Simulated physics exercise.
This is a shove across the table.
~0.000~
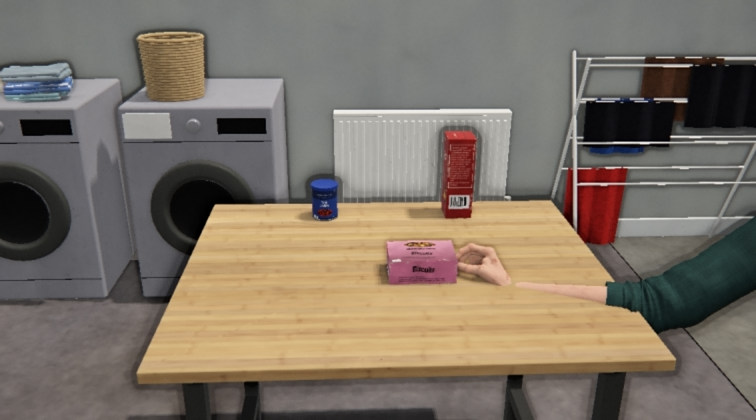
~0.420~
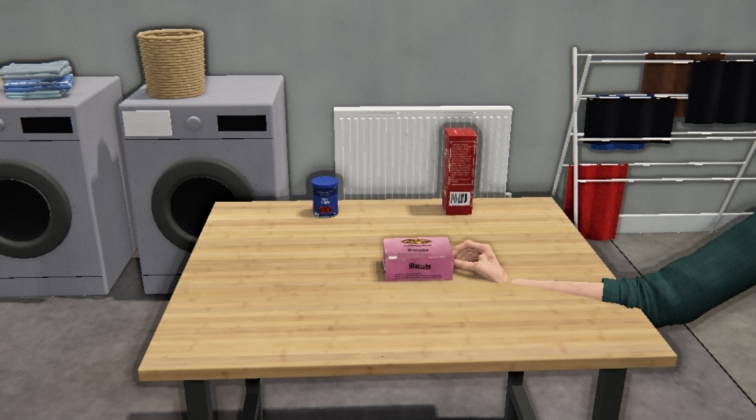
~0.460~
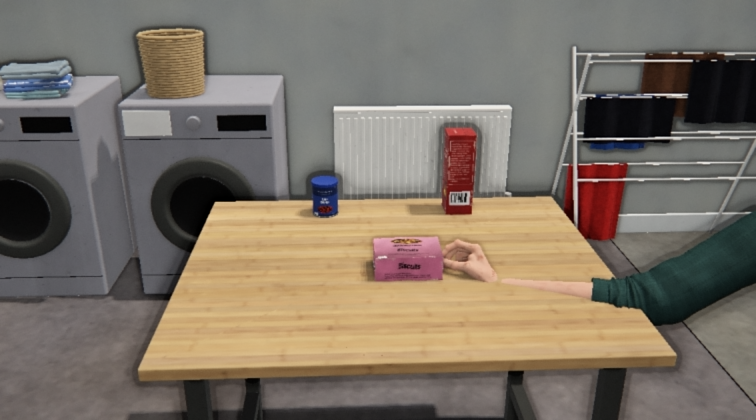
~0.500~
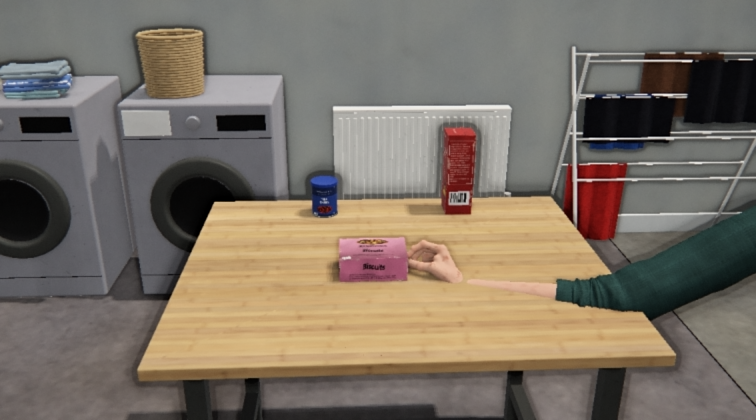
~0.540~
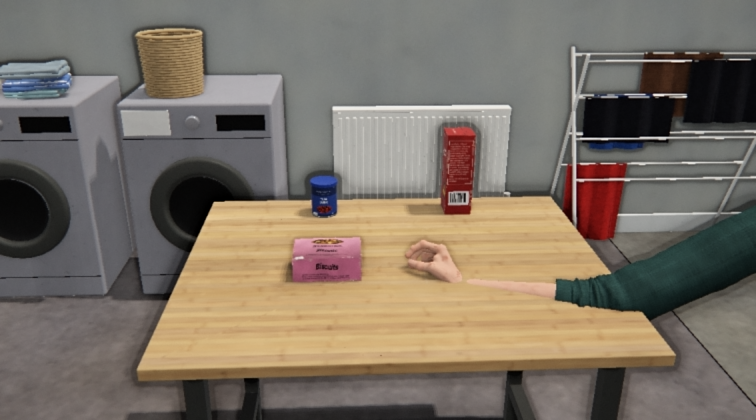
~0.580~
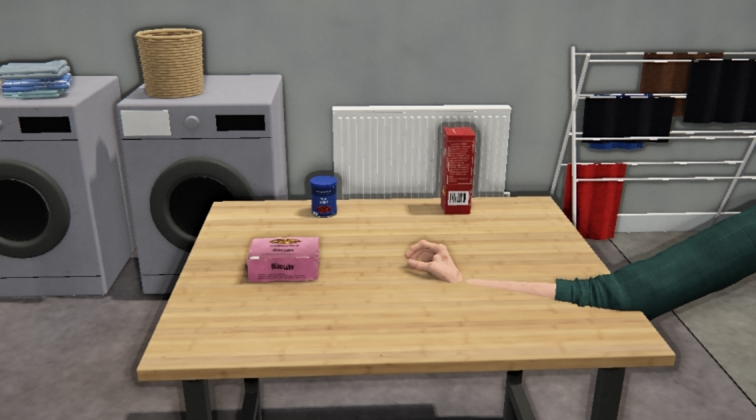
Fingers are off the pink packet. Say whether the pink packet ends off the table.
The pink packet drops to the floor.
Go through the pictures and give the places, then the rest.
In the first picture, under the hand; pink packet (421, 262).
In the second picture, under the hand; pink packet (417, 259).
In the third picture, under the hand; pink packet (407, 259).
In the fourth picture, pink packet (373, 259).
In the fifth picture, pink packet (327, 259) slid about its own width.
In the sixth picture, pink packet (285, 259) slid about its own width.
After 0.78 s, pink packet now off the table.
After 0.98 s, things are still on the move.
After 1.18 s, as before.
By the end (1.3 s), off the table, pink packet.
